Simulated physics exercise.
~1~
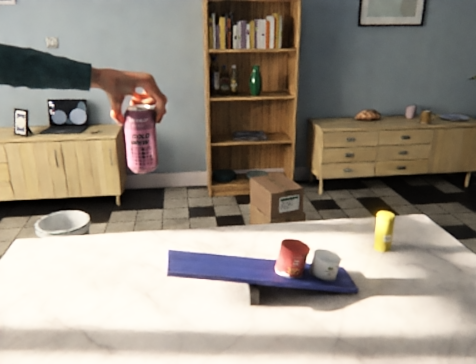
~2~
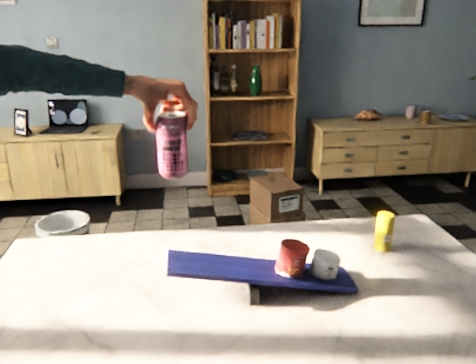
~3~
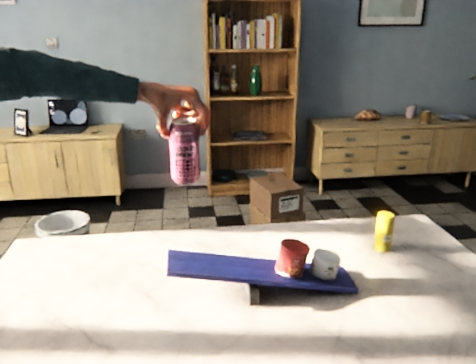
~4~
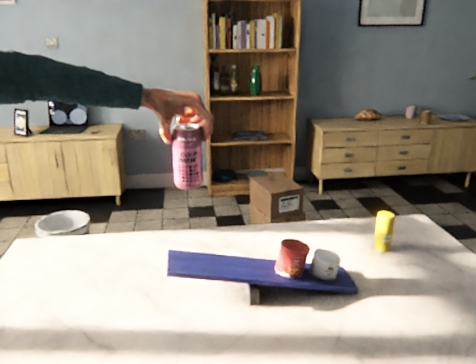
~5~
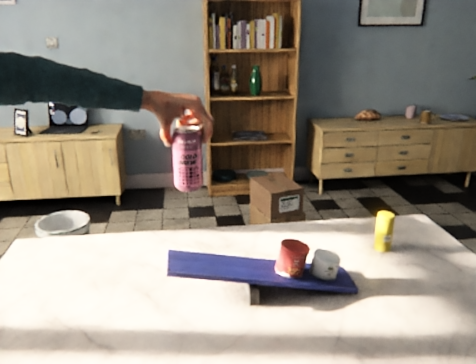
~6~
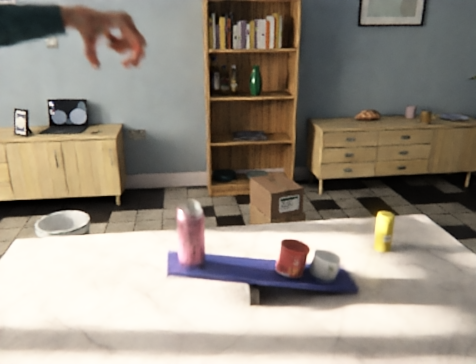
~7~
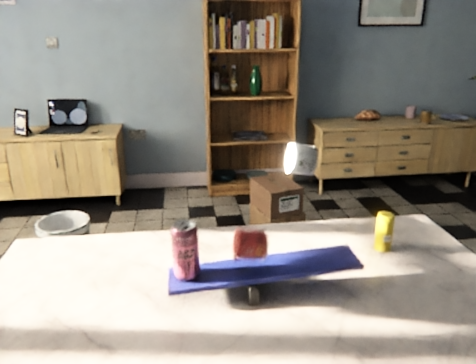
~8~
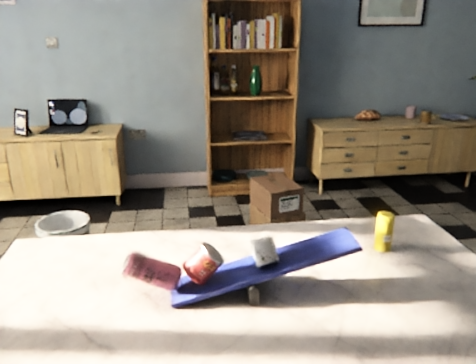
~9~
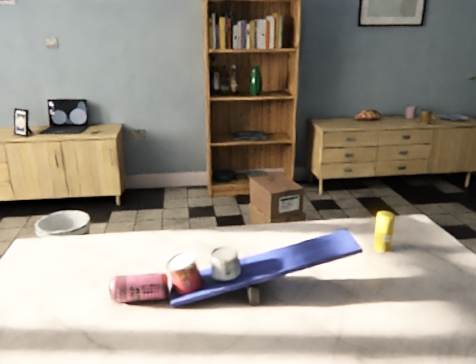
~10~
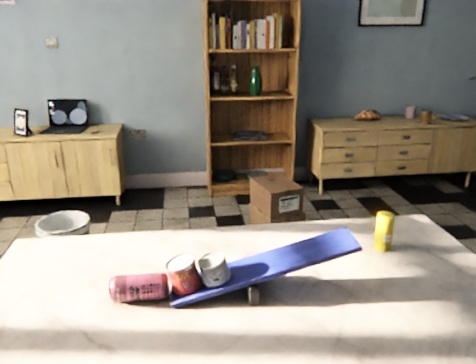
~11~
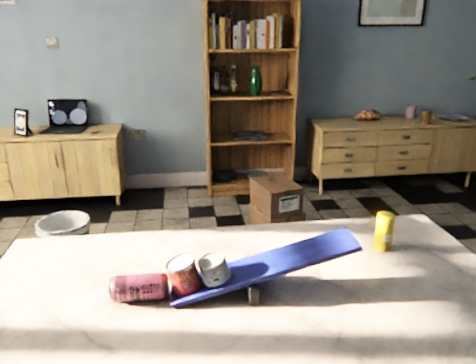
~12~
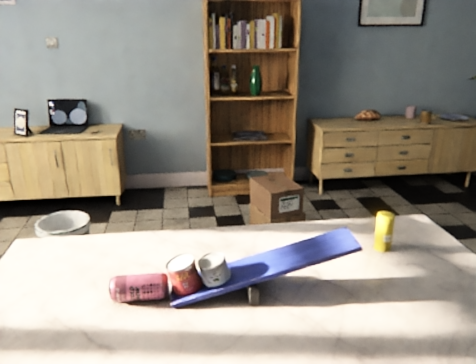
In the video, a hand lowers and releases a pink can onto the raised left end of a blue plank, which tips left, tossing the red and white tins; all three slide down and settle at its lowered end, the can lying on the table.
